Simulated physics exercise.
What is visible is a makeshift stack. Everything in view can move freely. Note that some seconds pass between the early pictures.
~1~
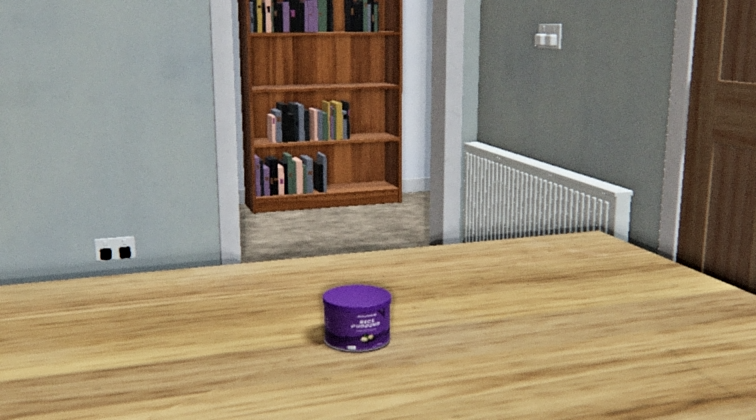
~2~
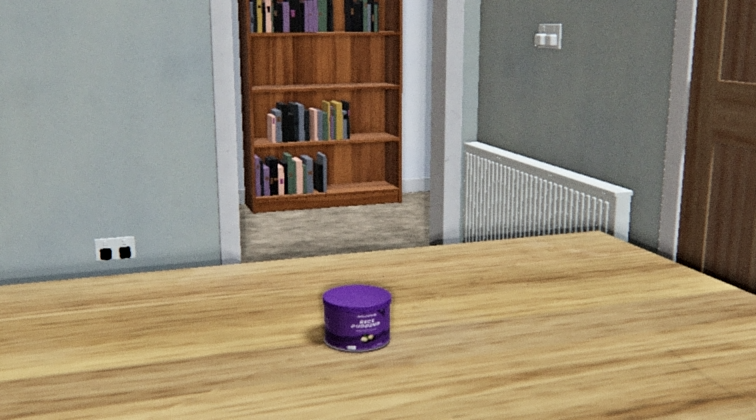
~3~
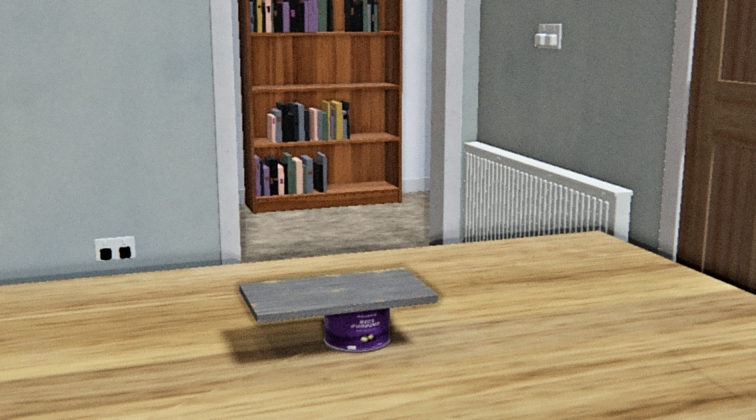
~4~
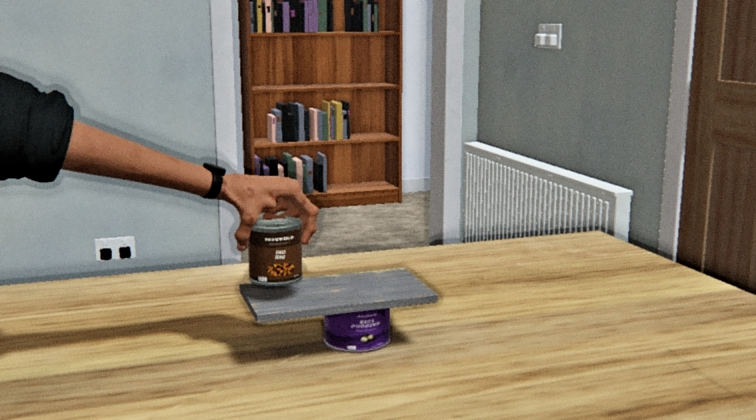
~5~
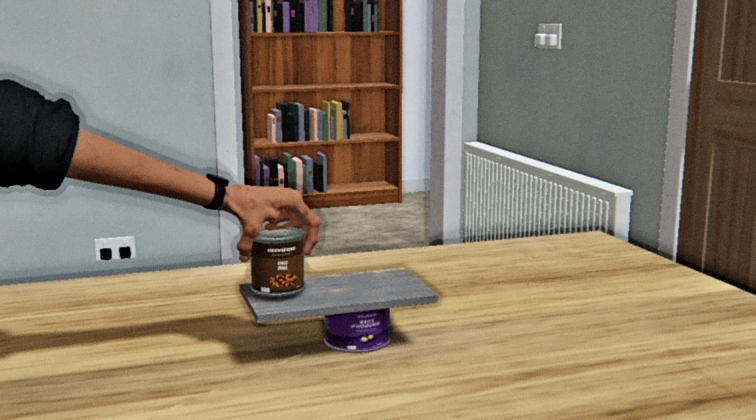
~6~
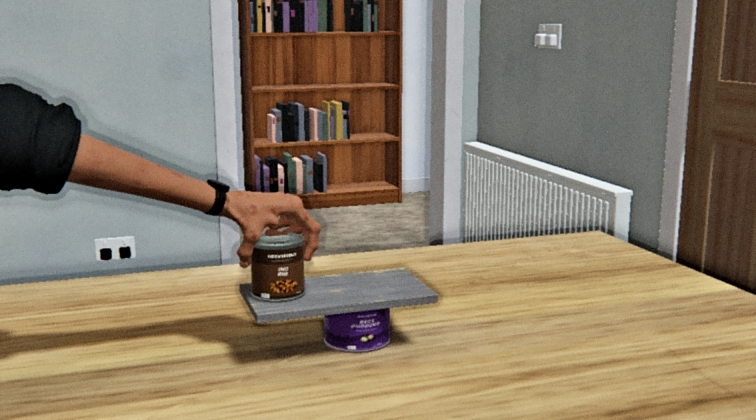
In the video, a purple tub sits on a wooden table, then a gray board appears on top of it. A hand reaches in from the left, lowers a brown tin onto the board's left side, and keeps holding it.
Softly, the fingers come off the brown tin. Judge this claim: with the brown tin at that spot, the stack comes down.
The claim is right.
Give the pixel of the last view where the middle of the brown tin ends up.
It ends near (218, 332).
Then, 0.40 s after the last picture, brown tin now fallen; grey board tipped 41° from how it was.
Then, 0.60 s after the last picture, grey board tipped 14° from how it was.
At rest, fallen, brown tin; the other 2 in place. Seen from the same camera at the end, brown tin near (218, 331). The stack gives way.
